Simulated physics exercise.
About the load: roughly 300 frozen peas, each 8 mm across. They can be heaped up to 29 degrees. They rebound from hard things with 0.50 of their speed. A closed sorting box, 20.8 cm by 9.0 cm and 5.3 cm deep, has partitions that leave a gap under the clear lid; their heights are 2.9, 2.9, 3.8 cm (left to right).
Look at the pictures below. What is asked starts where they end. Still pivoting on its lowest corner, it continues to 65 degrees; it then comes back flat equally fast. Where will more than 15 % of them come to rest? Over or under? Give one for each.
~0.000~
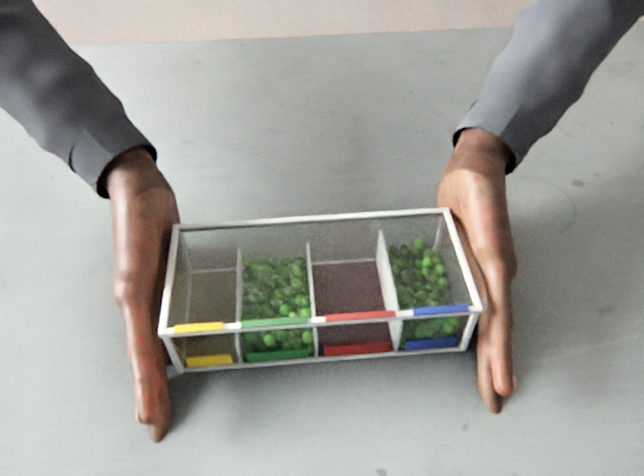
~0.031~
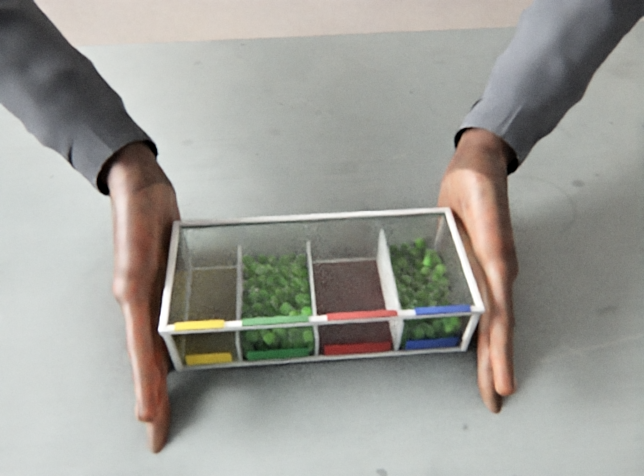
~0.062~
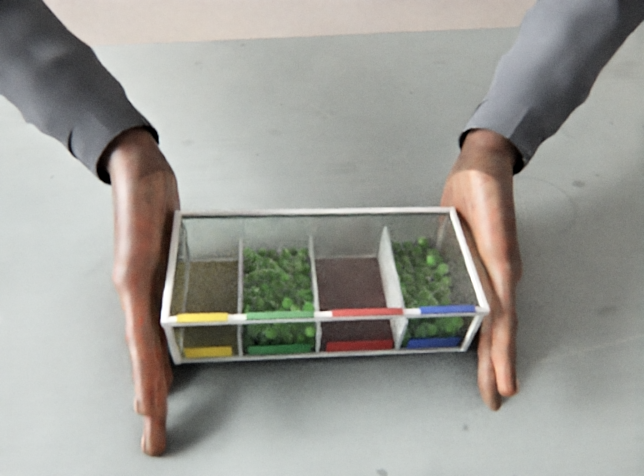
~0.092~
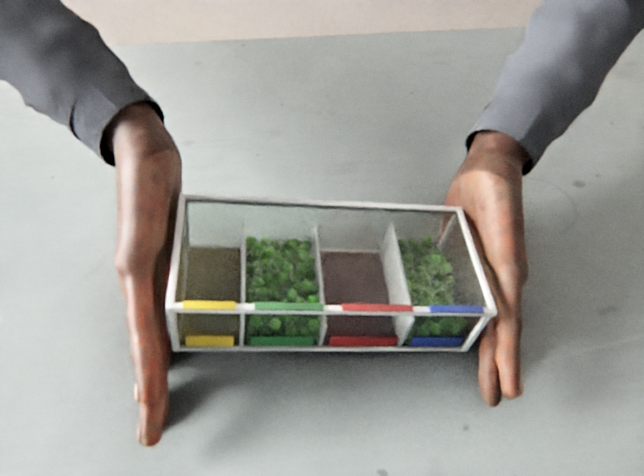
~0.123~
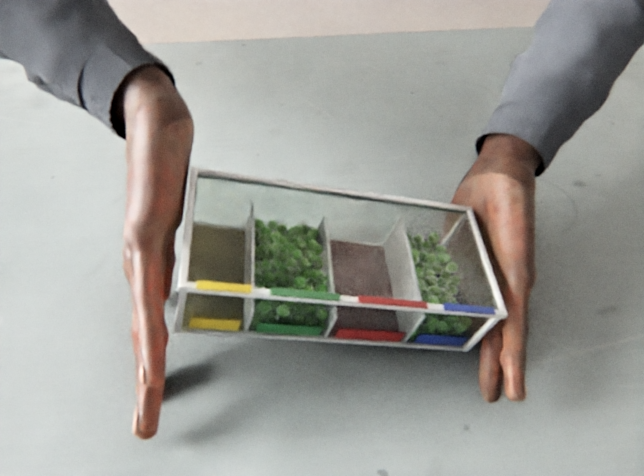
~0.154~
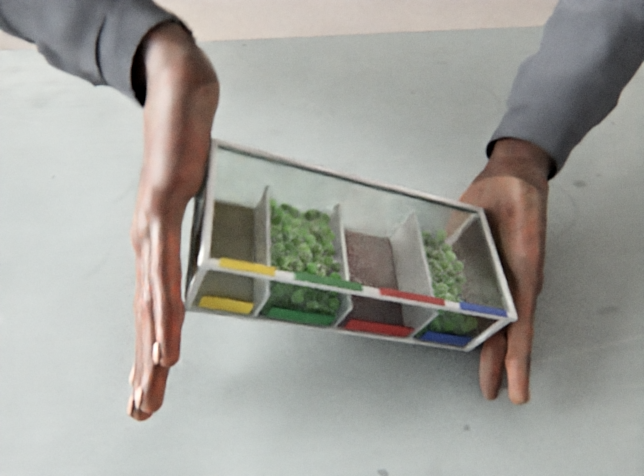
In the end red compartment: Holds a share past the limit; blue compartment: Holds a share past the limit; green compartment: Holds a share past the limit; yellow compartment: Holds a share within the limit.
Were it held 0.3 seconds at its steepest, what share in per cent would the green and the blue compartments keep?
Then, in per cent: Green 30, blue 50.
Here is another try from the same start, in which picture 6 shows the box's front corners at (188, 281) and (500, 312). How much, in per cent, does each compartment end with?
Each compartment ends like this: Red 10 per cent, blue 50 per cent, green 35 per cent, yellow 0 per cent.
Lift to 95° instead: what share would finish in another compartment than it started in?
50 percent.
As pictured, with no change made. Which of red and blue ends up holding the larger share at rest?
I'd say the blue side has more in it.
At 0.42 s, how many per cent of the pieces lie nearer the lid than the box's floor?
Close to 30 in a hundred.
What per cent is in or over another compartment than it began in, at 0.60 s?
Share: Approx. 30 %.
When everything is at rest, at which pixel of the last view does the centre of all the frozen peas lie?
Roughly (390, 307).
After 0.42 s, tilt 63 degrees; red 10 %, blue 45 %, green 45 %.
Then, at 0.60 s, tilt 23 degrees; red 25 %, blue 50 %, green 25 %.
After 0.90 s, tilt 0 degrees; red 25 %, blue 50 %, green 25 %.
At rest (1.3 s), red 25 %, blue 50 %, green 25 %, yellow 0 %.
